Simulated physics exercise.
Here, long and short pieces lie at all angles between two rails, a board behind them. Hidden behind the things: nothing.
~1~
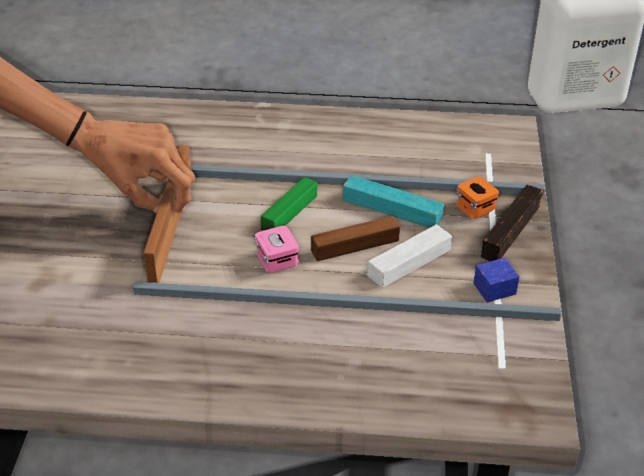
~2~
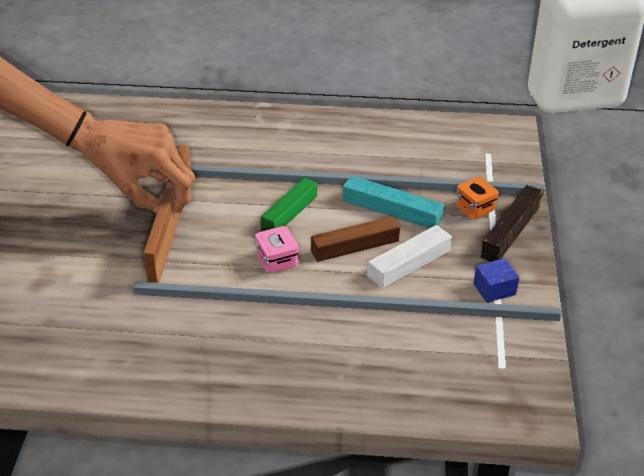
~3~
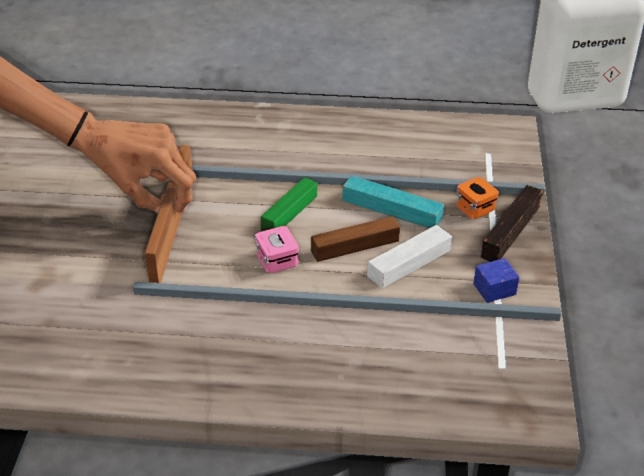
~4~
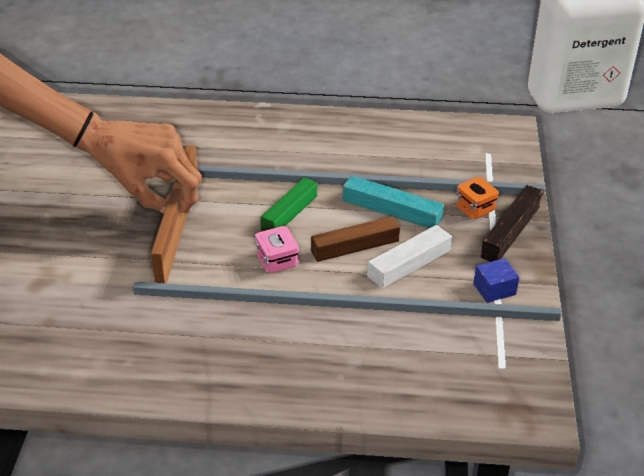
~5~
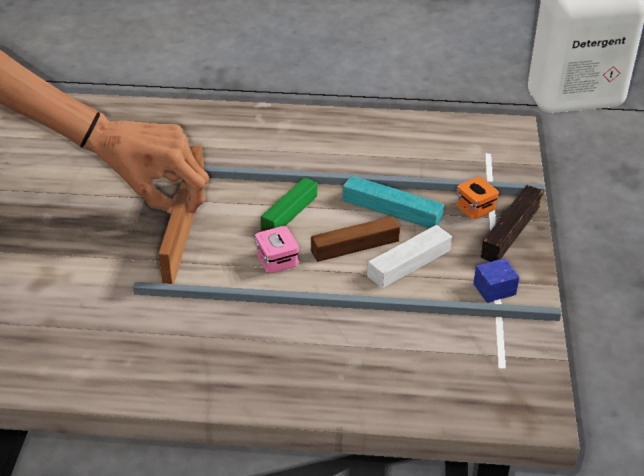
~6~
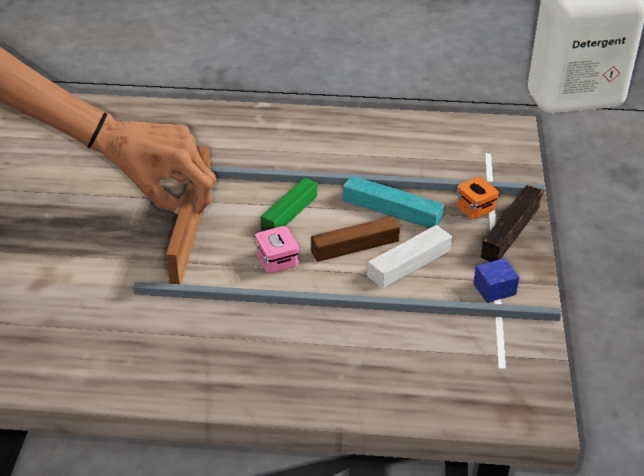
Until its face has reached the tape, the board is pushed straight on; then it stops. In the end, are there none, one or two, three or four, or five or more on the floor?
There are three or four on the floor.
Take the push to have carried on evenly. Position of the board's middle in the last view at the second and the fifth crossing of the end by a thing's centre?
Pixels, in order: Around (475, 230), around (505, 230).
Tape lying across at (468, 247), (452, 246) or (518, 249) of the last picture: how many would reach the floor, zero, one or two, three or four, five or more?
Result per tape, as listed: Either one or two; one to two; five or more.
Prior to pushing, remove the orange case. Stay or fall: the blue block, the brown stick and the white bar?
Blue block down, brown stick still up, white bar still up.
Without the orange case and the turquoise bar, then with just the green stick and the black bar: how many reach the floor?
The count is 2 in one try and 2 in the other, in that order.
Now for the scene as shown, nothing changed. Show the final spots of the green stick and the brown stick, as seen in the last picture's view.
(502, 216) and (522, 238).
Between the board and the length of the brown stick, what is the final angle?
About 0 degrees.
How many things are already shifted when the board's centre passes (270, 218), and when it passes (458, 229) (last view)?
That makes 2 at the first spot and 8 at the second.
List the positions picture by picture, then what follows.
Black bar (512, 223); blue block (496, 280); orange case (477, 198); board (170, 212); tape (494, 248), in the first frame.
Blue block (496, 280); white bar (410, 256), in the second frame.
Orange case (477, 199); board (171, 212), in the third frame.
Black bar (512, 223); green stick (290, 206), in the fourth frame.
Blue block (496, 280); turquoise bar (392, 202), in the fifth frame.
Black bar (512, 223); blue block (496, 280); orange case (477, 199); board (191, 213); tape (494, 248), in the sixth frame.
A little later, none off yet; black bar at rest near (512, 223); blue block at rest near (496, 280); orange case at rest near (477, 199).
When it is over, the number that fall off is three or four; down, orange case, blue block and black bar.
